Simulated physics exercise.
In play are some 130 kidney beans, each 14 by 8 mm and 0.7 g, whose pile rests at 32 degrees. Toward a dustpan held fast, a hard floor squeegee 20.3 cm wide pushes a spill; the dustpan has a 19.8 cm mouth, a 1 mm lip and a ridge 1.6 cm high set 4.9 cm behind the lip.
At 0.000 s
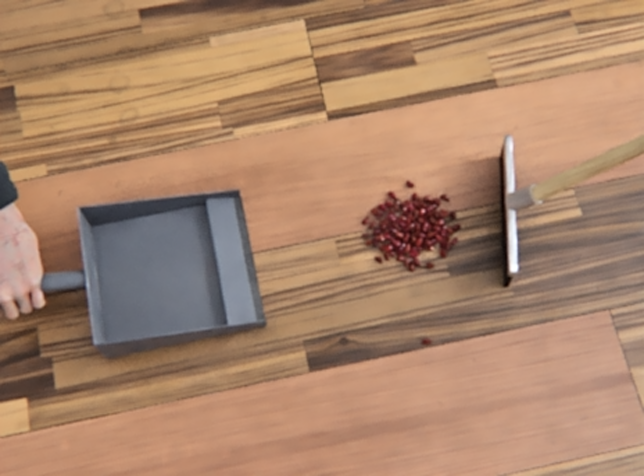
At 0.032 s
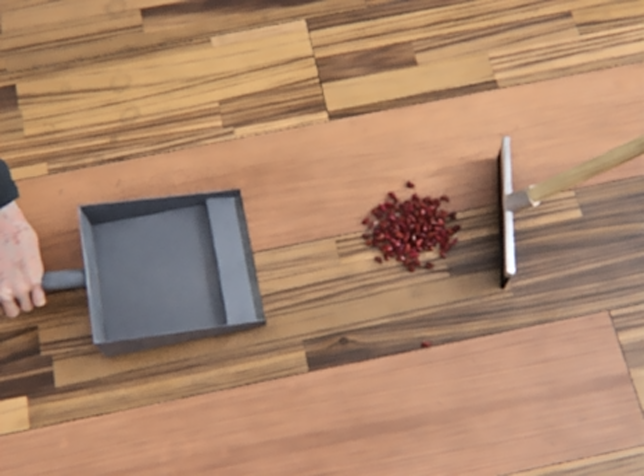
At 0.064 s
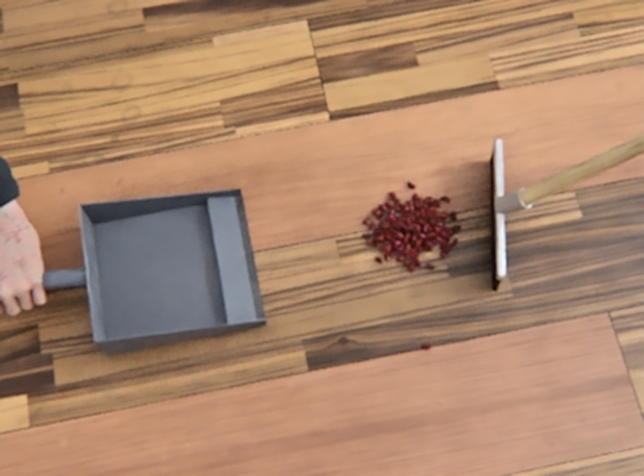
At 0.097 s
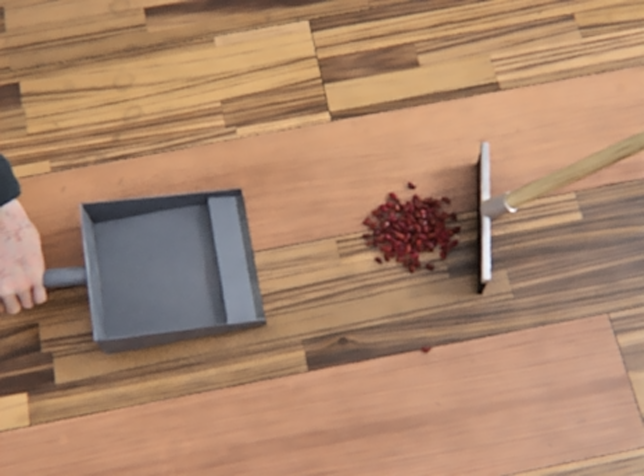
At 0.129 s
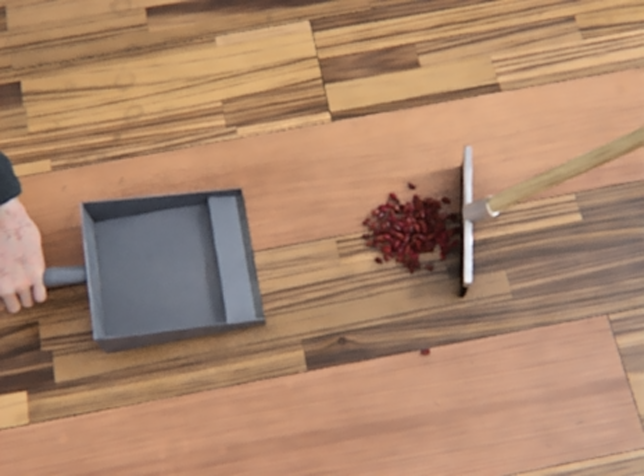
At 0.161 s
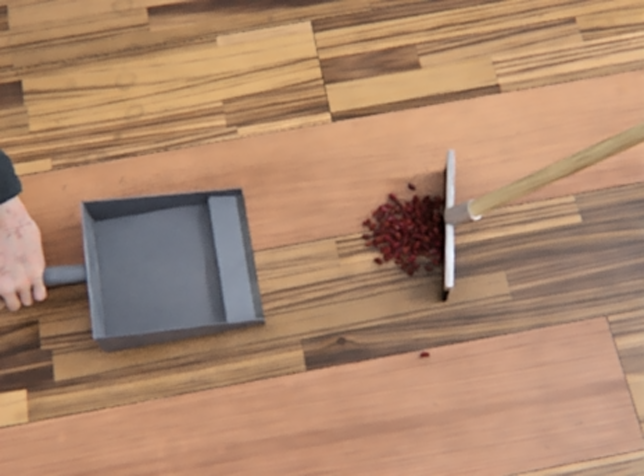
A hand at the left edge grips the handle of a grey dustpan lying on a striped wooden floor in brown and tan, seen from above. To the right of the pan sits a loose pile of dark red beans, with a squeegee on a pale wooden handle beyond it. The squeegee slides left and presses into the pile's right side, while the dustpan stays still.
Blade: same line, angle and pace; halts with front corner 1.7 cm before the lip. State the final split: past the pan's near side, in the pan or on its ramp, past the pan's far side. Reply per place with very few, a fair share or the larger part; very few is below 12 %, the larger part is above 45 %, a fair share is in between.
Near side: Very few; pan: A fair share; far side: A fair share.
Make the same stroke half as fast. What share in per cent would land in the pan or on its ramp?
Share: About 10 %.
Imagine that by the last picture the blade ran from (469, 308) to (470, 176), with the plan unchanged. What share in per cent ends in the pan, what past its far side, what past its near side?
Per cent by place - pan 0, far side 0, near side 10.
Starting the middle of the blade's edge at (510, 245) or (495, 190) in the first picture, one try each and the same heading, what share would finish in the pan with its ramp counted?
Around 25 percent, then around 30 percent.
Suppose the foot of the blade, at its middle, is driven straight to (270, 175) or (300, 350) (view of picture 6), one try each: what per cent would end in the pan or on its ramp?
Some 15 per cent on the first try, 5 per cent on the second.
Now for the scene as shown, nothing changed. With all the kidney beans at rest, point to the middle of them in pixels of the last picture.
(255, 242) or so.
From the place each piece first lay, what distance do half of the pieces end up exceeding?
Around 22 centimetres.
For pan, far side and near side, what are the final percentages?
In per cent - near side 0, pan 30, far side 15.
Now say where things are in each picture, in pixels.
Blade from (512, 272) to (507, 142), moved 0.0 cm, 0 of the pieces shifted so far; middle of the pieces at (412, 229); pan at (162, 278), in the first picture.
Blade from (509, 273) to (505, 143), moved 0.4 cm, 0 of the pieces shifted so far; middle of the pieces at (412, 229), in the second picture.
Blade from (500, 276) to (497, 146), moved 1.6 cm, 1 of the pieces shifted so far; middle of the pieces at (412, 229), in the third picture.
Blade from (485, 279) to (484, 149), moved 3.6 cm, 1 of the pieces shifted so far; middle of the pieces at (412, 230), in the fourth picture.
Blade from (467, 283) to (467, 153), moved 6.0 cm, 1 of the pieces shifted so far; middle of the pieces at (412, 230), in the fifth picture.
Blade from (448, 287) to (450, 156), moved 8.5 cm, 43 of the pieces shifted so far; middle of the pieces at (411, 231); pan at (163, 274). The blade's pace is about 0.76 m/s, in the sixth picture.
Then, at 0.32 s, middle of the blade 15 cm from the lip; 0 % over the lip, far side 5 %, near side 0 %.
After 0.43 s, middle of the blade 7 cm from the lip; 0 % over the lip, far side 10 %, near side 0 %.
After 0.67 s, middle of the blade 4 cm from the lip; 30 % over the lip, far side 15 %, near side 0 %.
At rest (2.3 s), near side 0 %, pan 30 %, far side 15 %, in front of the lip or behind the blade 55 %.
